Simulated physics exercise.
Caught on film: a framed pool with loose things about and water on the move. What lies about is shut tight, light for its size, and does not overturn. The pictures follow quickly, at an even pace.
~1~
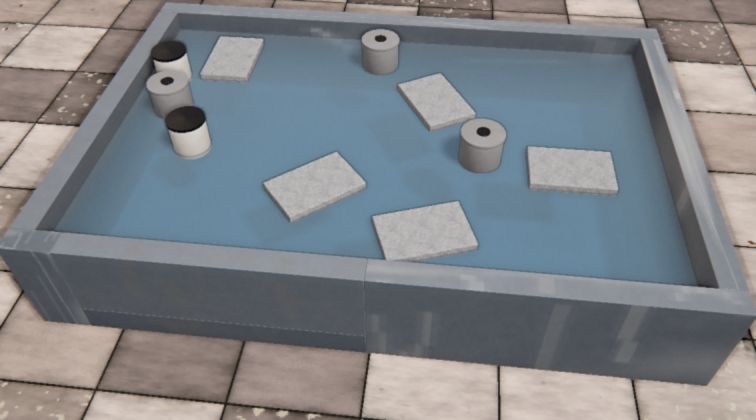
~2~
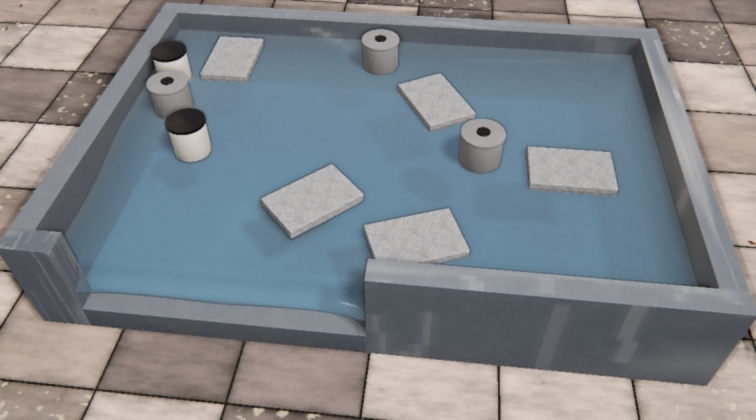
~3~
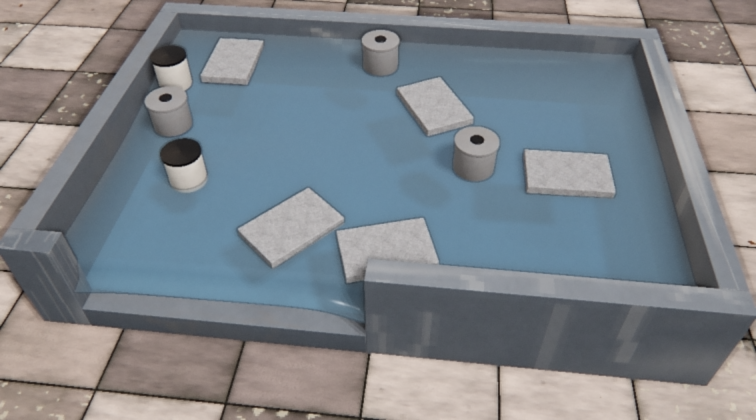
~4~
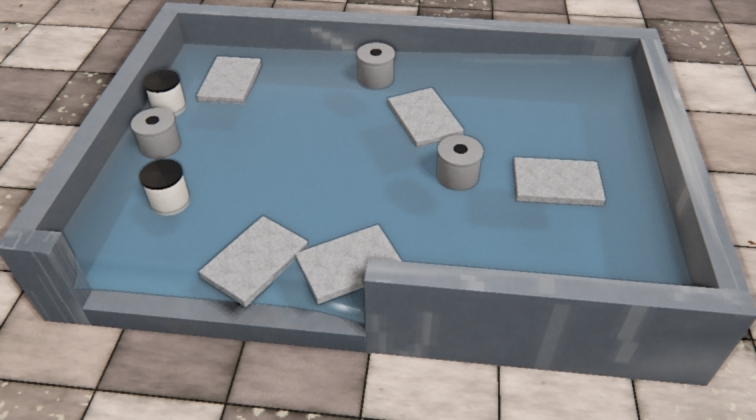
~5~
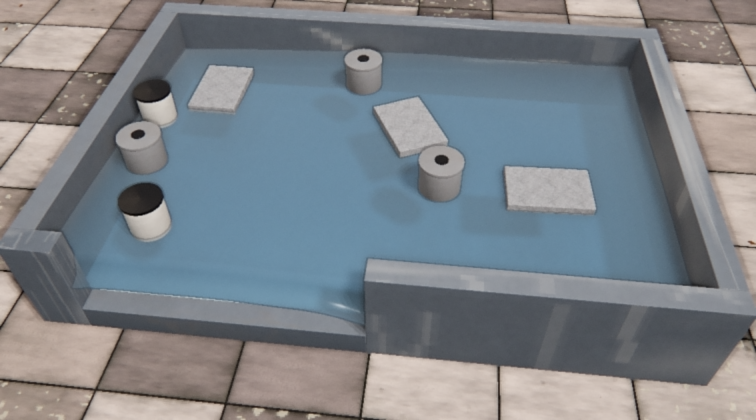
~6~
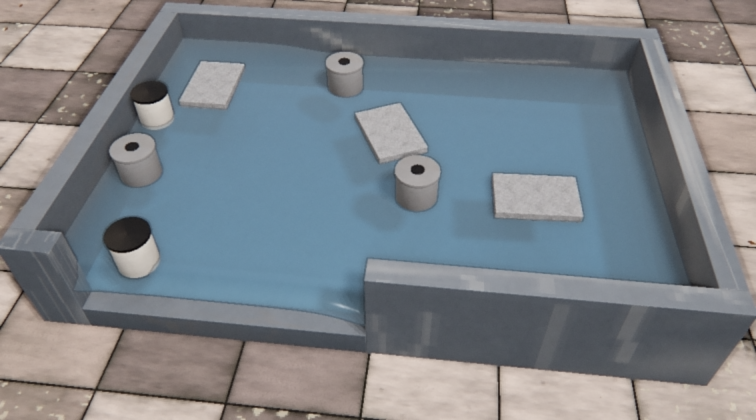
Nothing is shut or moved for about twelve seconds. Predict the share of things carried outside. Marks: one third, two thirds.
That comes to two thirds or more.
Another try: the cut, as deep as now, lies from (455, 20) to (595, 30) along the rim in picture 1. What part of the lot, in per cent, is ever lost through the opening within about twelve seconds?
Close to 40 %.
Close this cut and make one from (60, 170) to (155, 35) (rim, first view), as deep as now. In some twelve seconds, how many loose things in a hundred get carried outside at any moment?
Near 80 in a hundred.
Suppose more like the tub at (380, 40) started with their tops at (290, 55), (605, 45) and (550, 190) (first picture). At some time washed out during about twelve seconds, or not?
In turn: Yes, kept in, through.
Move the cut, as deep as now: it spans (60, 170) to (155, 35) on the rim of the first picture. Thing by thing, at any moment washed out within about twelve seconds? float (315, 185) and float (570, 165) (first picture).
As listed: Out, no.
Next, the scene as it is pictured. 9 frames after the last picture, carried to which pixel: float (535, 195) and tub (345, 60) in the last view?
Roughly at (467, 220) and (312, 88).
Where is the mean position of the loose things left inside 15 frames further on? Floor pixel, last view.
Around (264, 231).
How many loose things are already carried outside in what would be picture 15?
5 of them.
A moment on, 3 of 10 are out; 7 afloat.
Next, 5 of 10 are out; 5 afloat.
Later, 5 of 10 are out; 5 afloat.
In the end, 8 of 10 are out; 2 afloat.
